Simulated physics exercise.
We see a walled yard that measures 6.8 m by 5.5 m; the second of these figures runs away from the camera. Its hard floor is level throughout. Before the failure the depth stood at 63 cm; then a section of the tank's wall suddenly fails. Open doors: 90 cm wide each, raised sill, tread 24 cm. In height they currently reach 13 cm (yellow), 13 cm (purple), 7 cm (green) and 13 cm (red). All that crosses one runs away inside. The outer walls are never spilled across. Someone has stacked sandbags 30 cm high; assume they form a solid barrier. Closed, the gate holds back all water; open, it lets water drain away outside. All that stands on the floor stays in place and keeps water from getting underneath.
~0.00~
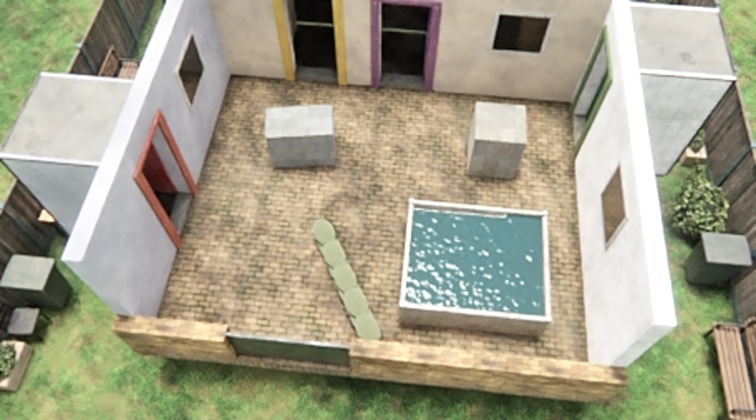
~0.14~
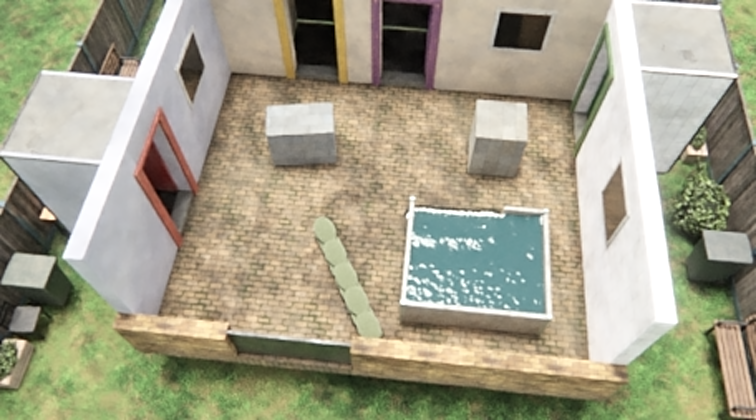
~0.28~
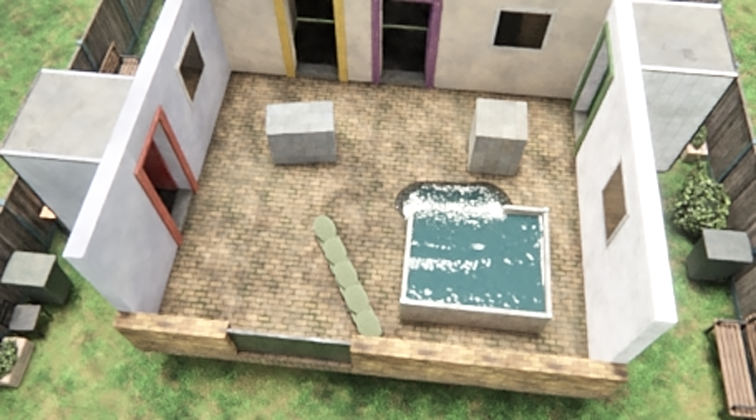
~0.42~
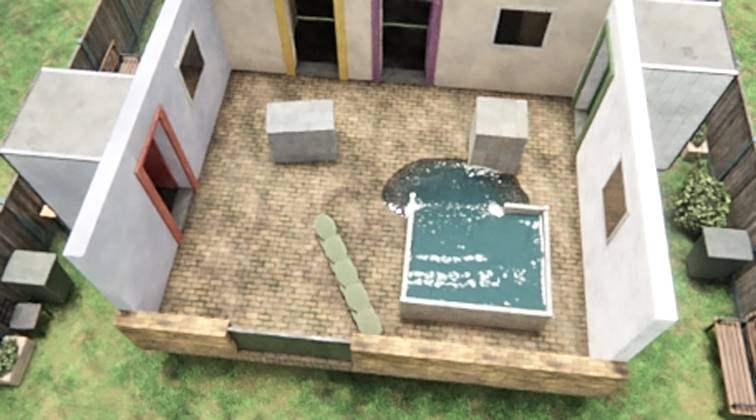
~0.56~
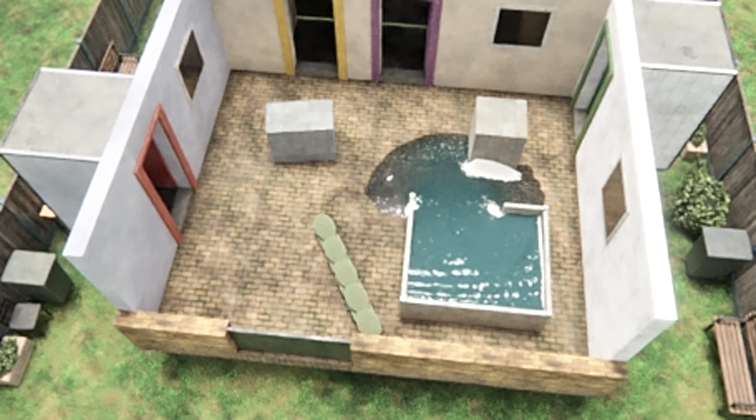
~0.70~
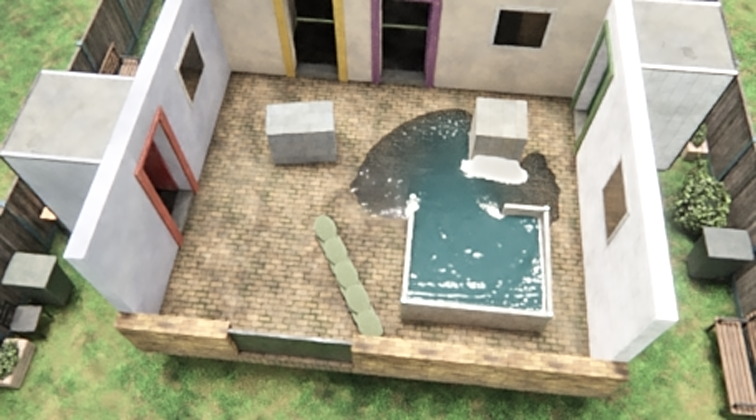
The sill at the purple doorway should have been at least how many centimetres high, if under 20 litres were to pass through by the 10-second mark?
At least some 24 cm.
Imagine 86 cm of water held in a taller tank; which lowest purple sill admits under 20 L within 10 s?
34 cm.
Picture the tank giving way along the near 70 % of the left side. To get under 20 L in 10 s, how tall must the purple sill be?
Near 16 cm.
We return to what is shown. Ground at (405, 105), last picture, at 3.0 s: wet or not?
At that moment it's submerged.
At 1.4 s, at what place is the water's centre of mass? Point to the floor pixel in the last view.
(463, 225), roughly.
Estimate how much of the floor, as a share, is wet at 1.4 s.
Close to 30 per cent is wet.
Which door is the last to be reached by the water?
I'd say the red door.
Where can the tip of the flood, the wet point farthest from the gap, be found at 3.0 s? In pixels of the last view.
Front tip: Approx. (231, 74) px.
After 1.4 s water covers 30 % of the floor, deepest (40 cm) near (471, 177); 27 cm at the purple door, 3 litres in over its 13 cm sill.
After 3.0 s water covers 50 % of the floor, deepest (30 cm) near (231, 74); 22 cm at the purple door, 111 litres in over its 13 cm sill.
After 10.0 s water covers 95 % of the floor, deepest (12 cm) near (245, 340); 7 cm at the purple door, 134 litres in over its 13 cm sill.
At the purple door as built, the water arrived by 1.1 s and peaked near 29 cm at 1.8 s.
Run again over the same 10 s with other heights there, 39 litres in over 21 cm, 4 litres over 28.5 cm. The limit of 20 litres is kept from about 24 cm up.
